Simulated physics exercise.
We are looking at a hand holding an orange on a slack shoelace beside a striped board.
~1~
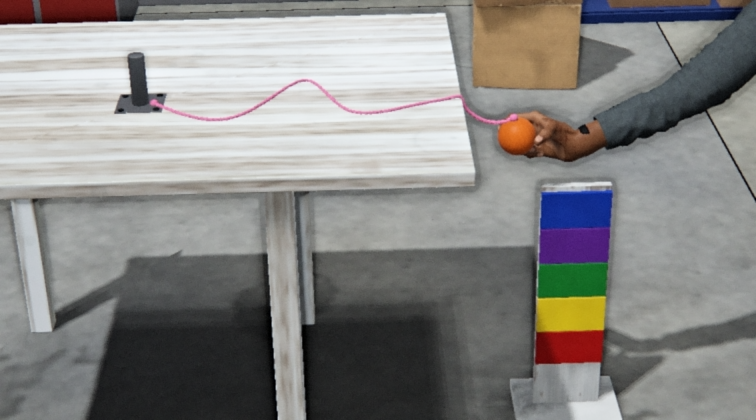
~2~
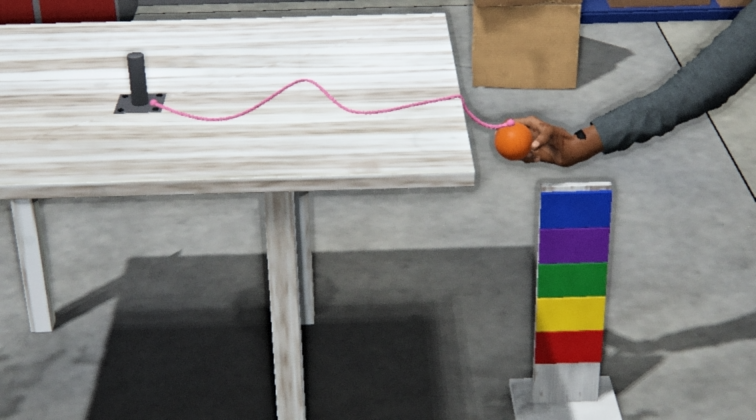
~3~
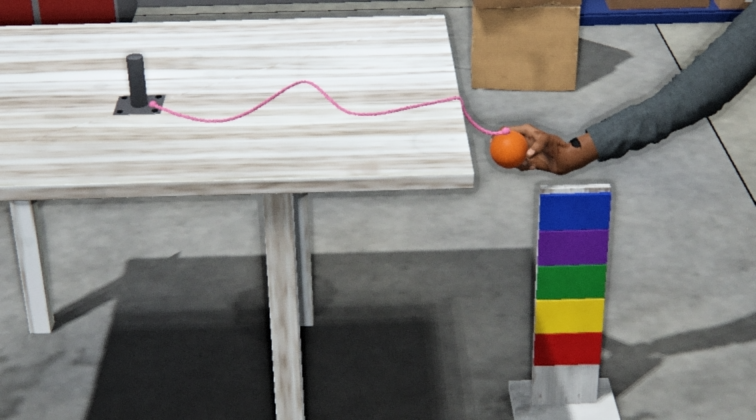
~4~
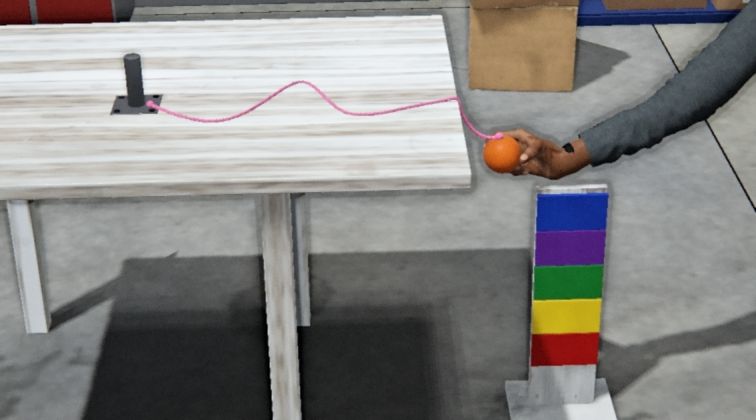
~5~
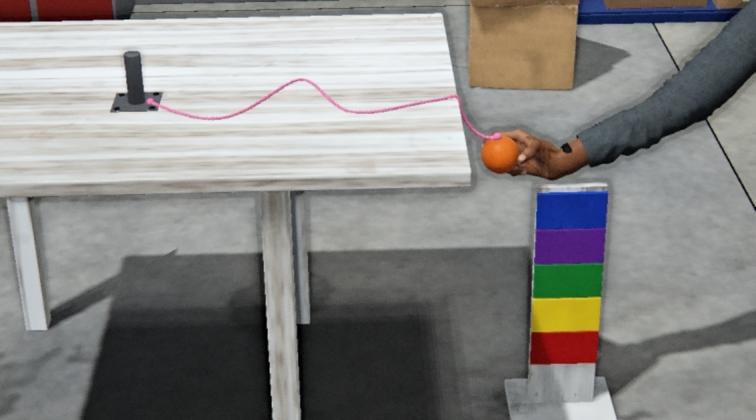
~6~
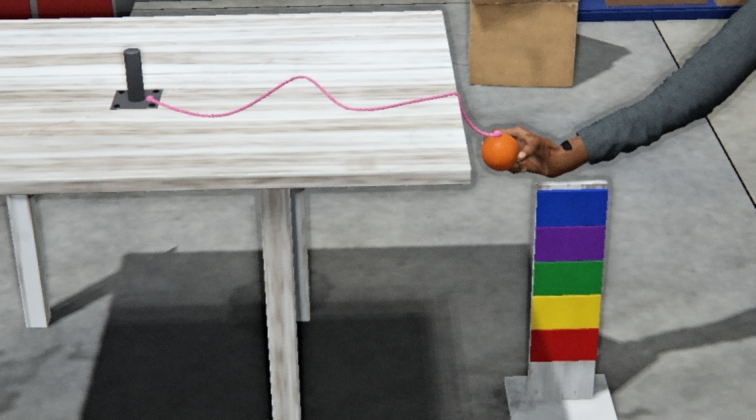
In a room with a concrete floor, a hand holds an orange ball tied to a slack pink cord that runs across a wooden table from a dark post, beside a striped board. The hand lowers the ball slightly and shifts it a little left, then stays nearly still.
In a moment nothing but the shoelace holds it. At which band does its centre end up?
Its middle rests at the green band.
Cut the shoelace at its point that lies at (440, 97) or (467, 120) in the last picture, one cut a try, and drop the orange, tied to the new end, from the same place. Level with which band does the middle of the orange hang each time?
Try by try: Blue; purple.
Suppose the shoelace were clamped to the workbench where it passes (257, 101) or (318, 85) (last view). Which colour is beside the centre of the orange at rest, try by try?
Taking them in turn: Purple; blue.
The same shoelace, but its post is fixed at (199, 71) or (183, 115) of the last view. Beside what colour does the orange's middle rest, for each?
It would be yellow; yellow.
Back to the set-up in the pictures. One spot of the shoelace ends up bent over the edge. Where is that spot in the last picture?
That spot is around (350, 109).
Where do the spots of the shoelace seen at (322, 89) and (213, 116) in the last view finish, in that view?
Near (404, 96) and (233, 98).
A little later, orange near (490, 275); level with green.
Next, orange near (422, 273); level with green.
Later still, orange near (471, 278); level with green.
When it is over, orange near (460, 280); level with green. The green one.
